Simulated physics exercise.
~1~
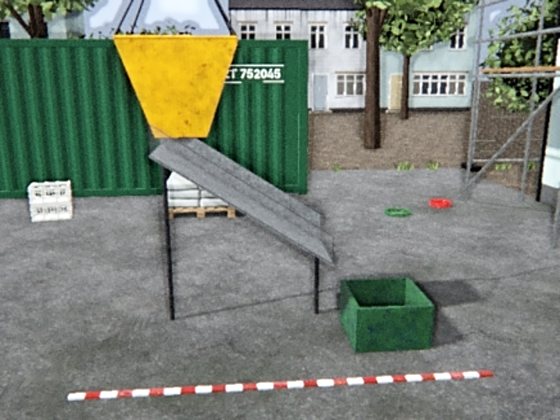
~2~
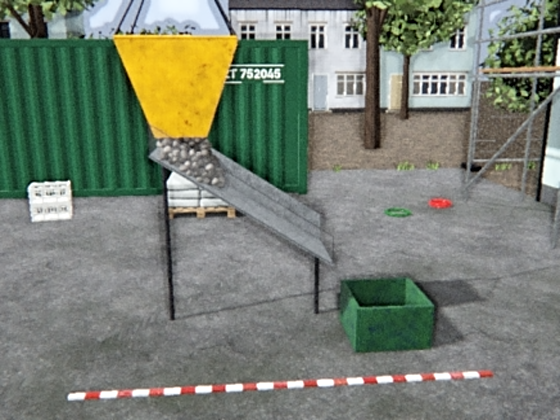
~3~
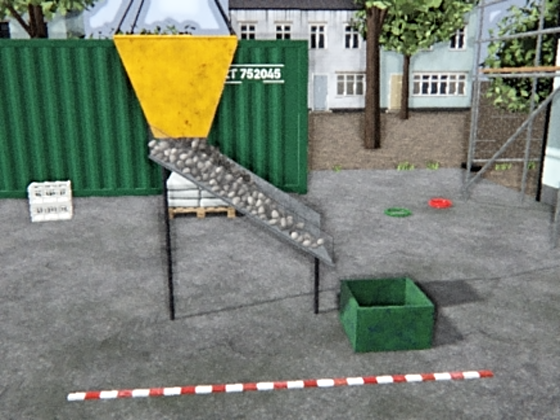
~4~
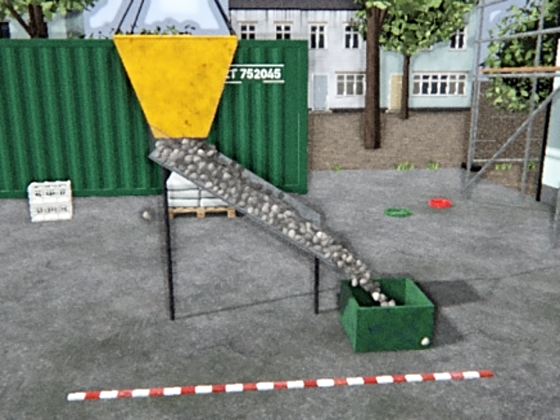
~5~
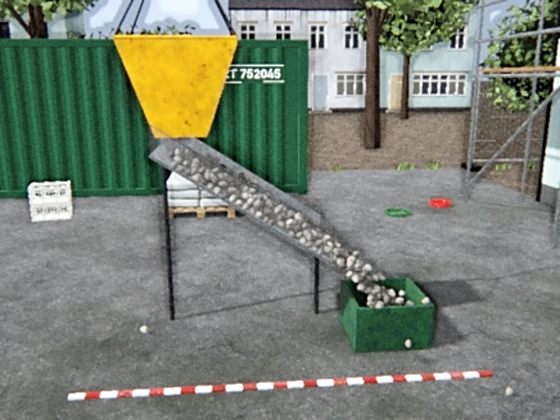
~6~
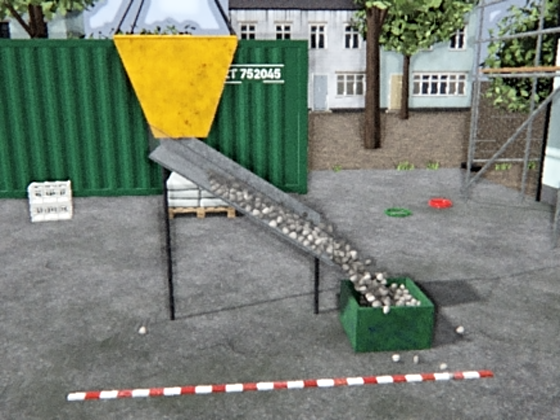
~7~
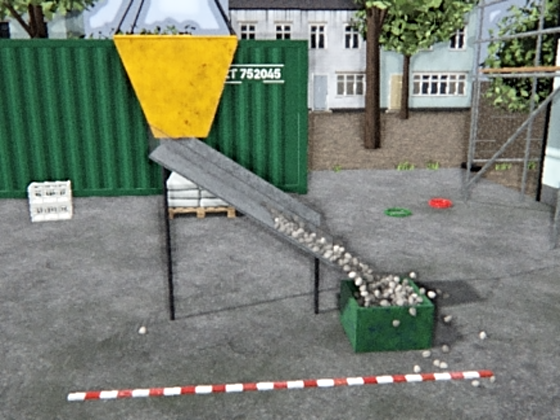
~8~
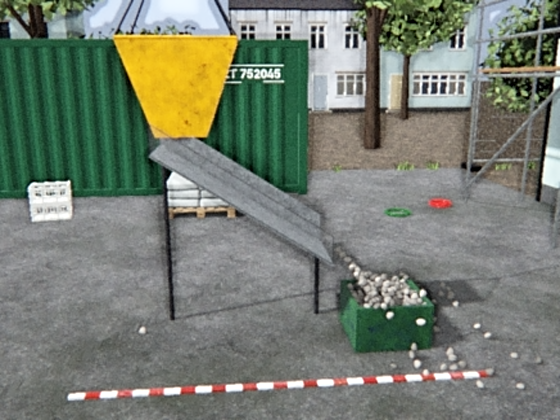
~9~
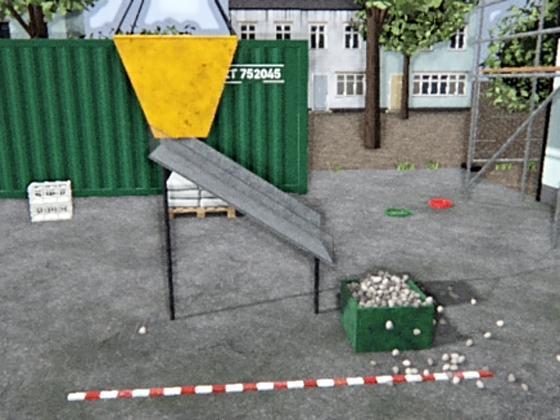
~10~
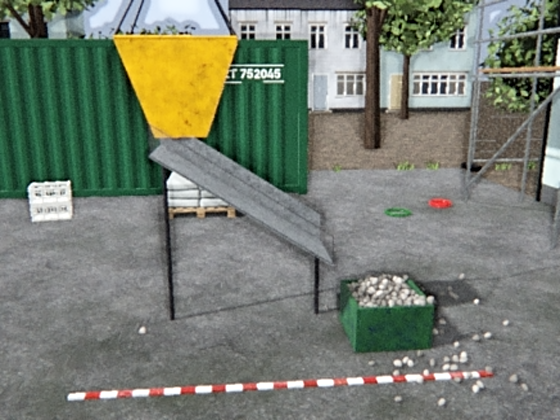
Rounded grey and whitish stones wait out of sight in a yellow skip hanging at the upper left of a paved yard, seen from the side before a green container. Below it, a grey steel chute slopes down to the right towards an open green bin, with a red-and-white striped staff lying in front. The stones pour onto the chute, spread down its length and tumble into the bin, while a few stray onto the ground. The chute empties as the bin fills to a heap. Most stones finish inside it, with some scattered in front and to the right.
